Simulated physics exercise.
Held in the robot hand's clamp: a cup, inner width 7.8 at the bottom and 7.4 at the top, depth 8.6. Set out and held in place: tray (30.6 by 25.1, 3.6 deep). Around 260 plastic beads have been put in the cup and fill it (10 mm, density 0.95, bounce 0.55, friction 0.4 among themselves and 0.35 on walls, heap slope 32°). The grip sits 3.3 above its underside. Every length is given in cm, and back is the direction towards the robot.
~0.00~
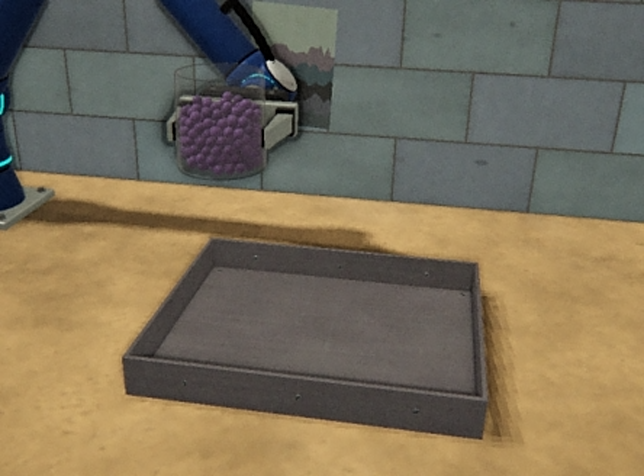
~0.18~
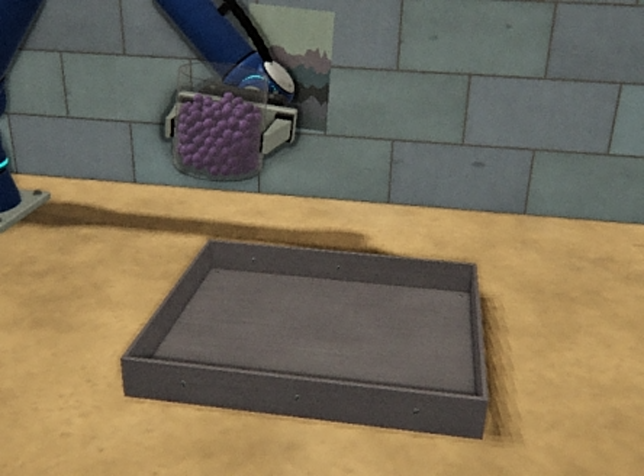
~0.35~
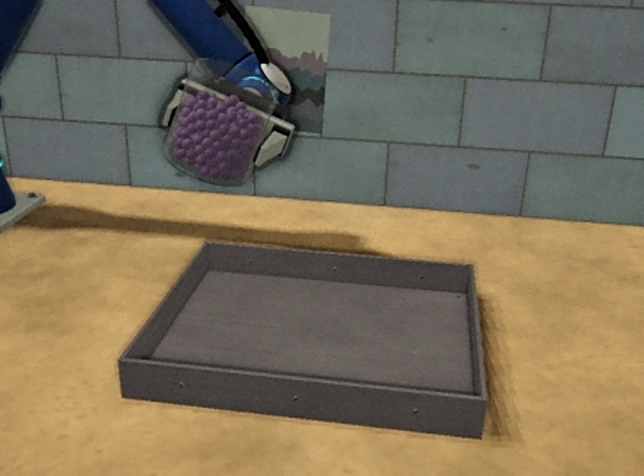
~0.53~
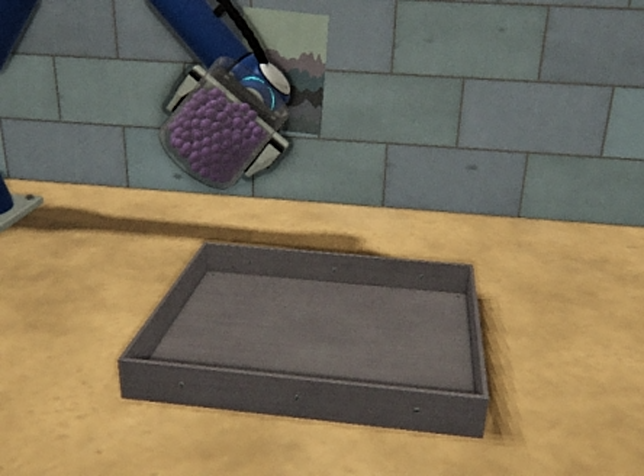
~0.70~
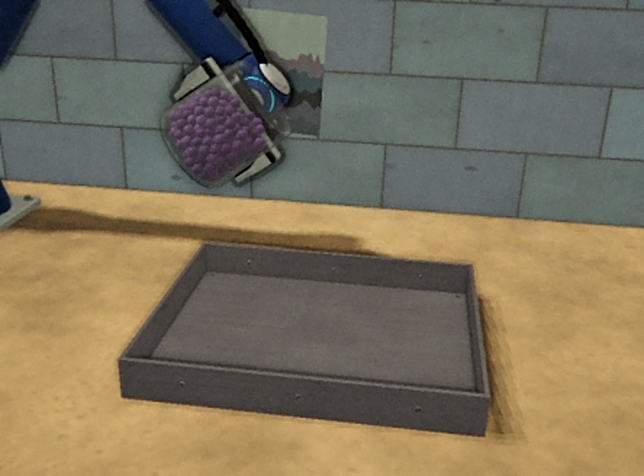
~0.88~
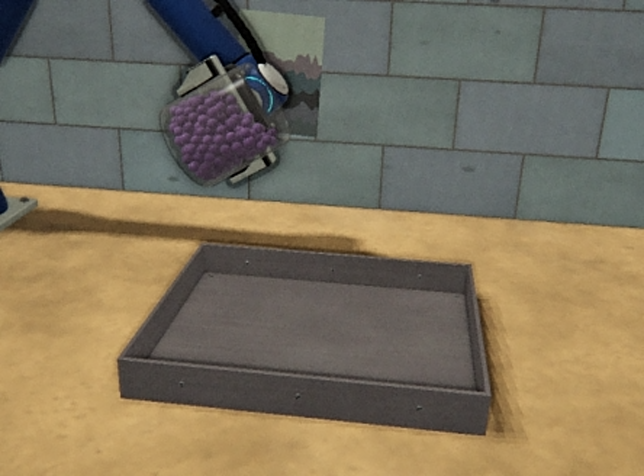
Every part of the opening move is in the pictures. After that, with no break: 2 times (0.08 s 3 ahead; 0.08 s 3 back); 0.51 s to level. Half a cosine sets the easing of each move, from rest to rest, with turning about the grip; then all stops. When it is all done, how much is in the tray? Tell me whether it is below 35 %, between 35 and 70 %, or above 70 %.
That share comes out below 35 %.
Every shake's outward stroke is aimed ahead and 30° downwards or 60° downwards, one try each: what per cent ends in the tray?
Roughly 5 per cent, then 0 per cent.
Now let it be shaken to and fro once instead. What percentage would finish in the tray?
About 15 %.
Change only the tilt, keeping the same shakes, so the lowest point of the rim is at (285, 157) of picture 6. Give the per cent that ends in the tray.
The share is around 45 %.
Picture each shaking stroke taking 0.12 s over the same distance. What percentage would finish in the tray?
Roughly 5 in a hundred.
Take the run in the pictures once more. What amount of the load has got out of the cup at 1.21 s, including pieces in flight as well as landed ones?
Near 15 per cent so far.
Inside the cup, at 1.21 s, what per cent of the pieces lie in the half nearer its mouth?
My estimate is near 45 per cent.
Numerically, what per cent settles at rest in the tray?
Estimate: About 15 %.
By 1.21 s, tilted 59° forward, highest piece 24 above the table; 227 in the cup, 12 in the tray, 23 in flight or on a rim.
By 1.54 s, tilted 14° forward, highest piece 25 above the table; 216 in the cup, 41 in the tray, 4 on the table or floor, 1 in flight or on a rim.
By 1.91 s, level, highest piece 25 above the table; 216 in the cup, 40 in the tray, 6 on the table or floor.
By 2.96 s, level, highest piece 24 above the table; 216 in the cup, 40 in the tray, 6 on the table or floor.
Final count, 216 in the cup, 40 in the tray, 6 on the table or floor. That is 15 % in the tray.
